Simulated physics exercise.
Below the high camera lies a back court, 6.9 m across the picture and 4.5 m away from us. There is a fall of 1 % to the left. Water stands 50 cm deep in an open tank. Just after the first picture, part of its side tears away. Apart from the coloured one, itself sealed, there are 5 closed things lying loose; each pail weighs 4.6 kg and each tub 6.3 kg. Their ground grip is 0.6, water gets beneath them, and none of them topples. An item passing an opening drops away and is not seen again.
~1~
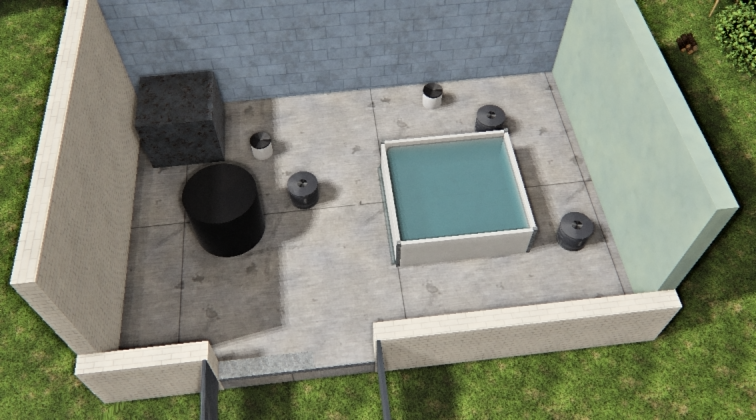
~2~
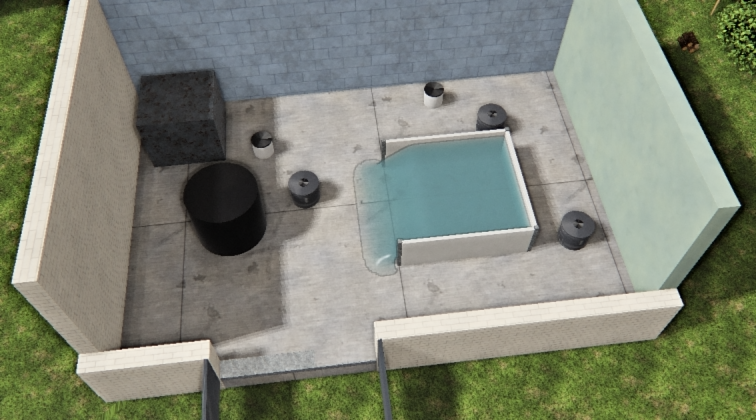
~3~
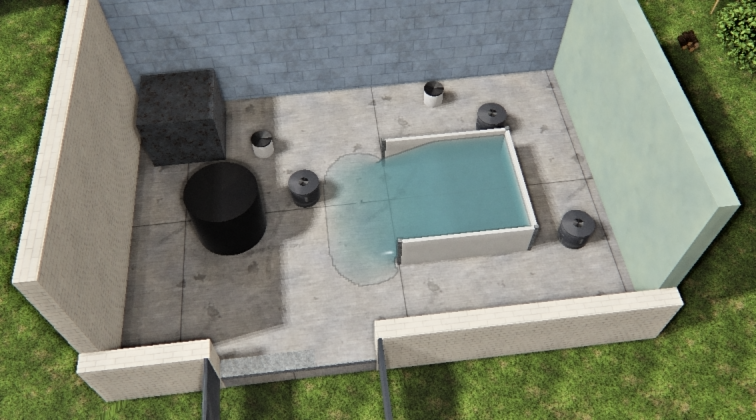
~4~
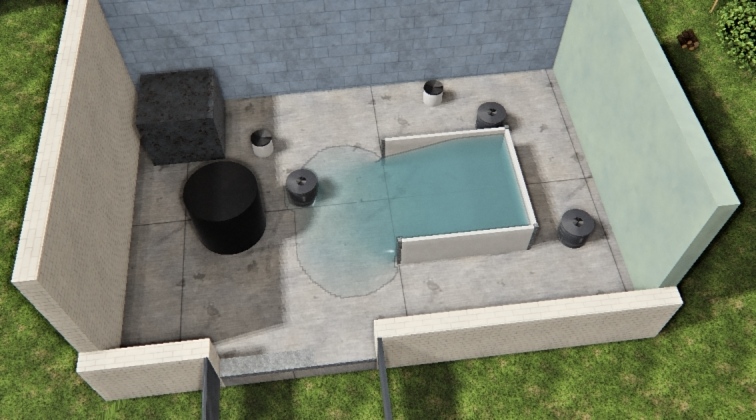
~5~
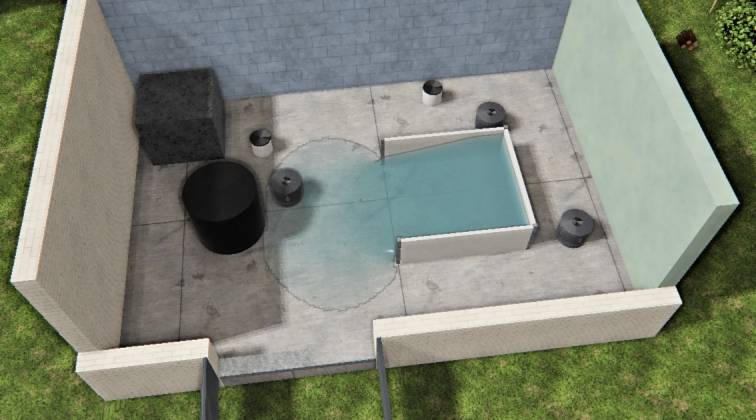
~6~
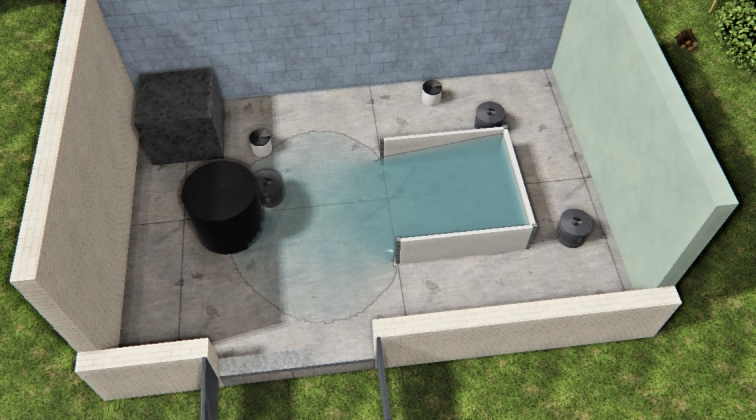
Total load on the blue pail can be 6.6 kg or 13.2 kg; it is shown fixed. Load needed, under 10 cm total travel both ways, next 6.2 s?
Neither option works.
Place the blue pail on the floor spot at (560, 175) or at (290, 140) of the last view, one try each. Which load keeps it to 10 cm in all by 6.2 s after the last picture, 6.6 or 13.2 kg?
At the first place the small mass does it, and at the second you need the bigger mass.
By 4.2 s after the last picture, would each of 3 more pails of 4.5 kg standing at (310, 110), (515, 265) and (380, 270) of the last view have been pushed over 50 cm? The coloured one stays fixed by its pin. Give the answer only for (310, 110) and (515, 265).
Result, in order - above threshold; below threshold.
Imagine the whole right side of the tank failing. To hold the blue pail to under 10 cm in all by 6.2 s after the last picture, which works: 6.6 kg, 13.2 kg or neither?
Note: High mass only.
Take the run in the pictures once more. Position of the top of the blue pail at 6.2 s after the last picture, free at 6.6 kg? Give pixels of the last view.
Somewhere about (181, 253).
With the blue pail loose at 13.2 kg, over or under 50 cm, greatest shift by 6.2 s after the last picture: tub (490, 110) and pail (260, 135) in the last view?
Taking them as listed: Not beyond and beyond.
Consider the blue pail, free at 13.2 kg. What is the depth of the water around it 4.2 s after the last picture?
About 16 cm.
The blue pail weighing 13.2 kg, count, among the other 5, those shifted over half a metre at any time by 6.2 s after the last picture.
My count gives 2.
Then, 0.6 s after the last picture the blue pail would be 28 cm from its start with 6.6 kg and 12 cm from its start with 13.2 kg; 7 cm of water round it then.
Then, 2.3 s after the last picture the blue pail would be 132 cm from its start with 6.6 kg and 44 cm from its start with 13.2 kg; 6 cm of water round it then.
Then, 4.2 s after the last picture the blue pail would be 97 cm from its start with 6.6 kg and 48 cm from its start with 13.2 kg; 16 cm of water round it then.
Then, 6.2 s after the last picture the blue pail would be 143 cm from its start with 6.6 kg and 31 cm from its start with 13.2 kg; 8 cm of water round it then.
